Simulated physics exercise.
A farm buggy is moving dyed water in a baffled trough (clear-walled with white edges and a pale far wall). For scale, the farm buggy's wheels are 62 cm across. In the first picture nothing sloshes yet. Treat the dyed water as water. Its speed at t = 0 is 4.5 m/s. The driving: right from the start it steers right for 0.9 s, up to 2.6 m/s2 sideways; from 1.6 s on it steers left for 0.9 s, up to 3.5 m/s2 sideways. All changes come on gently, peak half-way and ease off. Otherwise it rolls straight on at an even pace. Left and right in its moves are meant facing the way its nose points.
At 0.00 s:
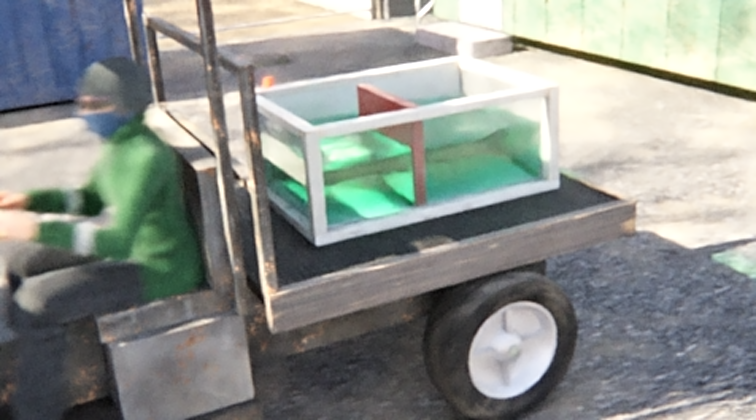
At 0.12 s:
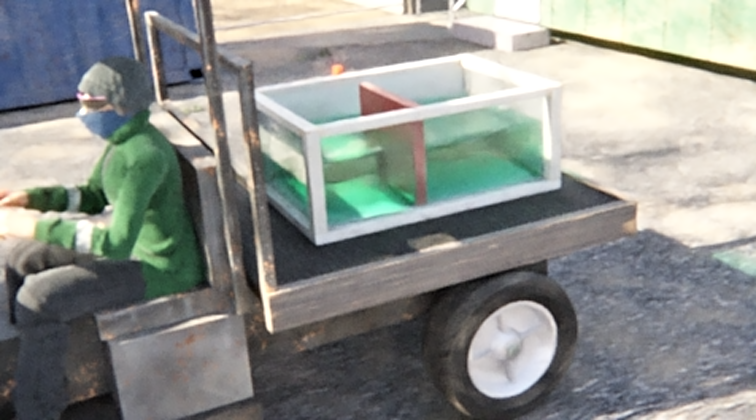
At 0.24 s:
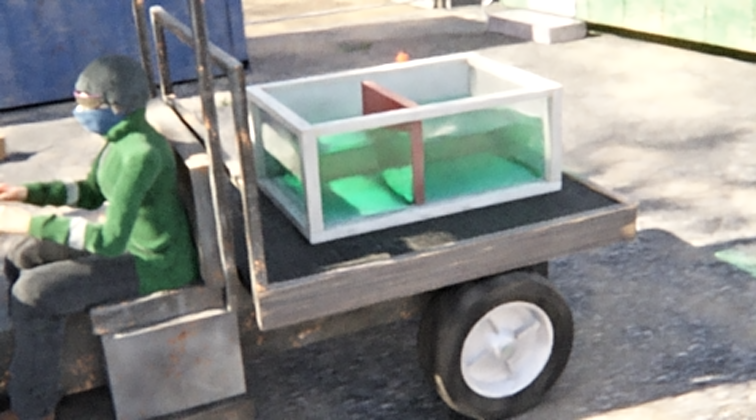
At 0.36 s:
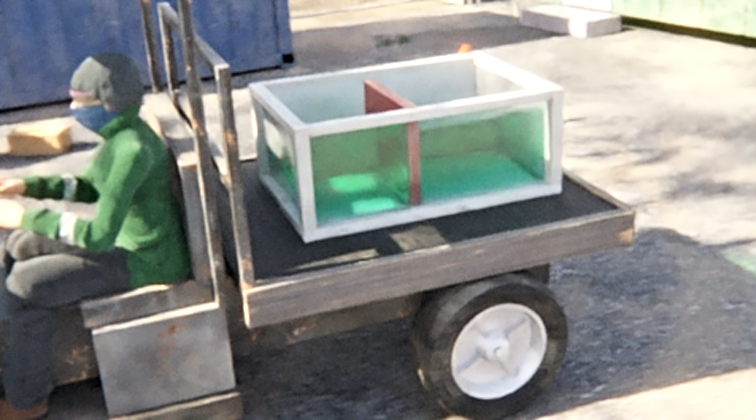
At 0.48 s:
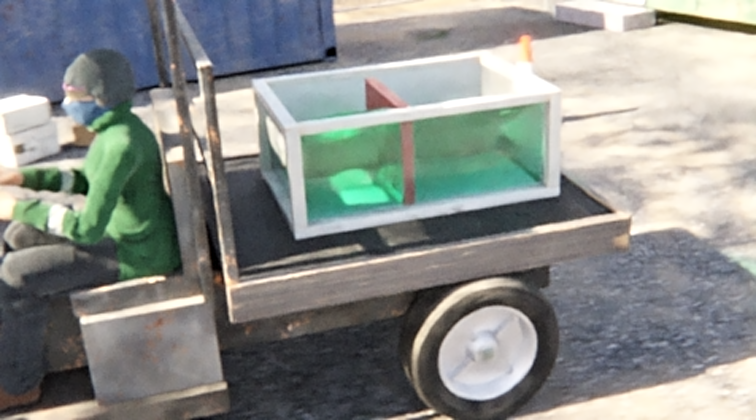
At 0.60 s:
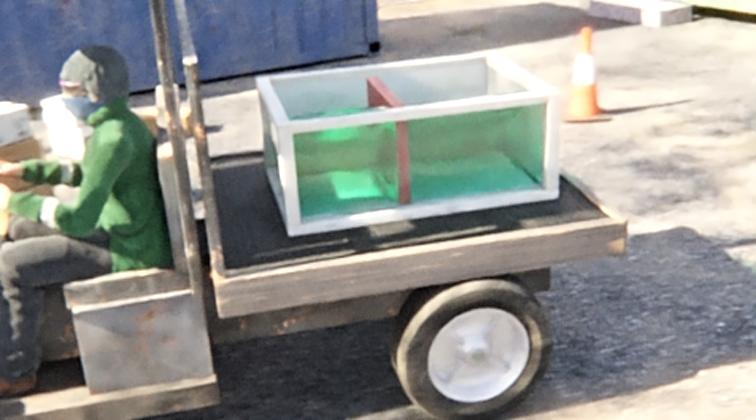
To begin with, a masked driver in green sits at the wheel of a farm buggy rolling left, with green water lying level in a white-edged, clear-walled trough behind. Then the water climbs steadily higher against the near side, while an orange cone emerges from behind the trough's right end.
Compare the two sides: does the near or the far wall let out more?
The far side lets out more.
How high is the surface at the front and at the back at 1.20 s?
About 26 cm in front and 28 cm behind.
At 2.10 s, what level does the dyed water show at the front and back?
Front 26 cm, back 32 cm.
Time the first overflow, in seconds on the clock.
Around 1.0 s.
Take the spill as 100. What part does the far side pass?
About 70 per cent.
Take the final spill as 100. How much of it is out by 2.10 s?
Some 0 per cent by then.
By 1.20 s the surface is 26 cm up at the front and 29 cm at the back; nothing has left.
By 2.10 s the surface is 25 cm up at the front and 32 cm at the back; nothing has left.
By 3.00 s the surface is 23 cm up at the front and 25 cm at the back; 11 per cent is out, over the far side, a little elsewhere.
By 5.49 s 13 per cent is out, mostly over the far side, some over the near side; the near side has passed 3 per cent and the far side 10.
